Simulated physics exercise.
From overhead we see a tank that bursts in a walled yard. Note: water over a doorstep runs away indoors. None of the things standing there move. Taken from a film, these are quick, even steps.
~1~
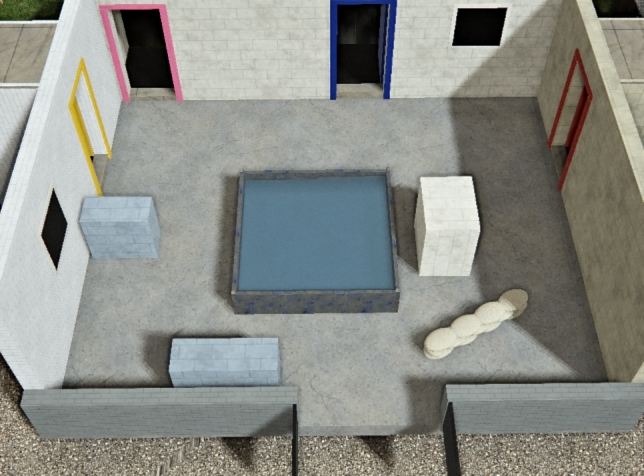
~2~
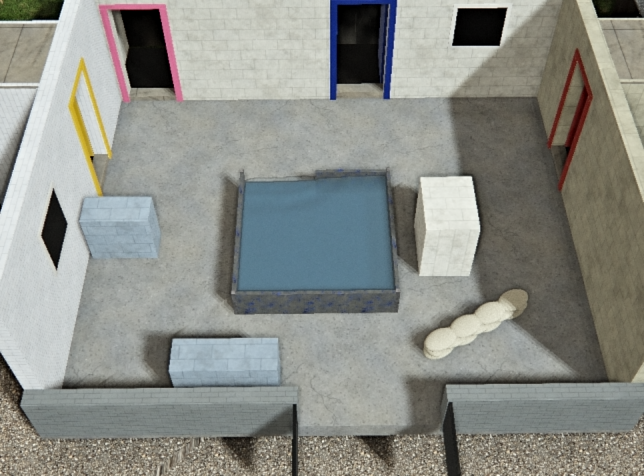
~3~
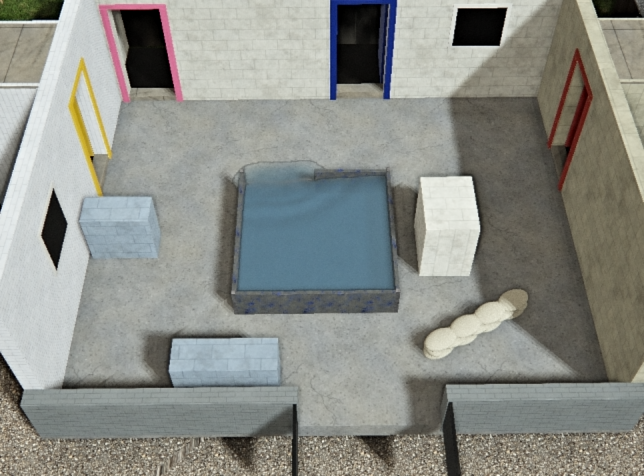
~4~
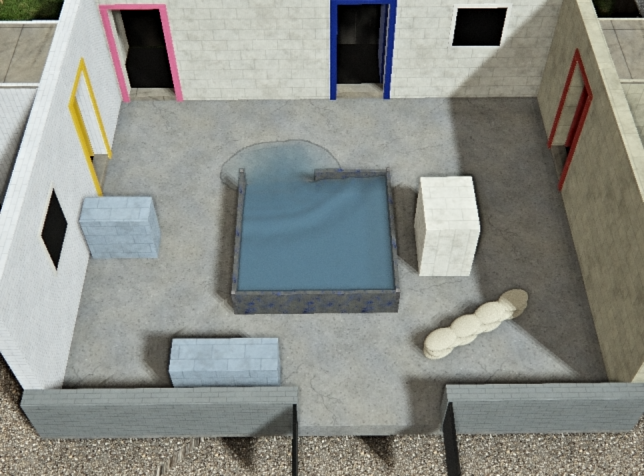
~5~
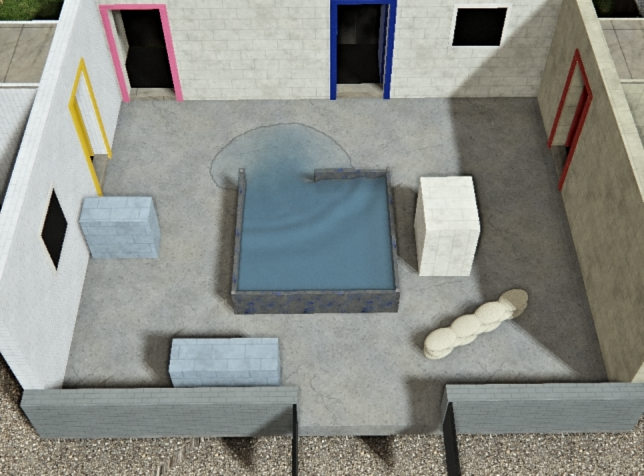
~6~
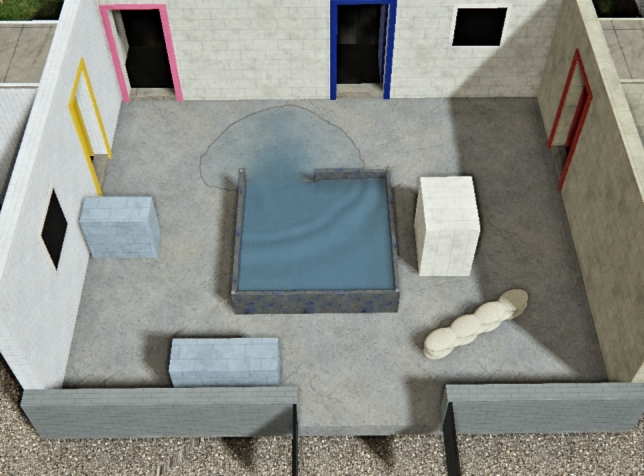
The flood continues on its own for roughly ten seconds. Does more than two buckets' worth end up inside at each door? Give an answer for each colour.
The yellow door no, two at most; the blue door no, two at most; the pink door yes, more than two; the red door no, two at most.
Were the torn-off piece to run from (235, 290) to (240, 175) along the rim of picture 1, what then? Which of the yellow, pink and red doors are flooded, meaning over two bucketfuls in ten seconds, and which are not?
I'd say the yellow door overshoots the mark, the pink door overshoots the mark and the red door stops short.
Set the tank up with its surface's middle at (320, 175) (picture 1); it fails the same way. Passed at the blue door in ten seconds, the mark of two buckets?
As far as I can tell, blue stays within limits.
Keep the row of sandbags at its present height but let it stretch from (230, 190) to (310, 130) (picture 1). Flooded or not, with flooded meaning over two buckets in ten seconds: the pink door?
Briefly, the pink one stays within the limit.
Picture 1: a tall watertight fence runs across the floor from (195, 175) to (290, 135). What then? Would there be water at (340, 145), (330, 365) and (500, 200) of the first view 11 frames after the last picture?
In turn: Awash, not flooded, no water.
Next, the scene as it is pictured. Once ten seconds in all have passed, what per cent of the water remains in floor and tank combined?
About 98 per cent.
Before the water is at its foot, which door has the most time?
Result: The one in red.
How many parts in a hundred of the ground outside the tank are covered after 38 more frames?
Around 55 percent.
A moment on, water covers 15 % of the floor; the yellow door not reached, the blue door wet at the sill, nothing in, the pink door not reached, the red door not reached.
Next, water covers 20 % of the floor; the yellow door not reached, the blue door wet at the sill, nothing in, the pink door wet at the sill, nothing in, the red door not reached.
Then, water covers 35 % of the floor; the yellow door wet at the sill, nothing in, the blue door wet at the sill, nothing in, the pink door under two buckets in, the red door not reached.
Later, water covers 55 % of the floor; the yellow door wet at the sill, nothing in, the blue door wet at the sill, nothing in, the pink door over two buckets in, the red door wet at the sill, nothing in.
In the end, water covers 80 % of the floor; the yellow door wet at the sill, nothing in, the blue door wet at the sill, nothing in, the pink door over two buckets in, the red door wet at the sill, nothing in.
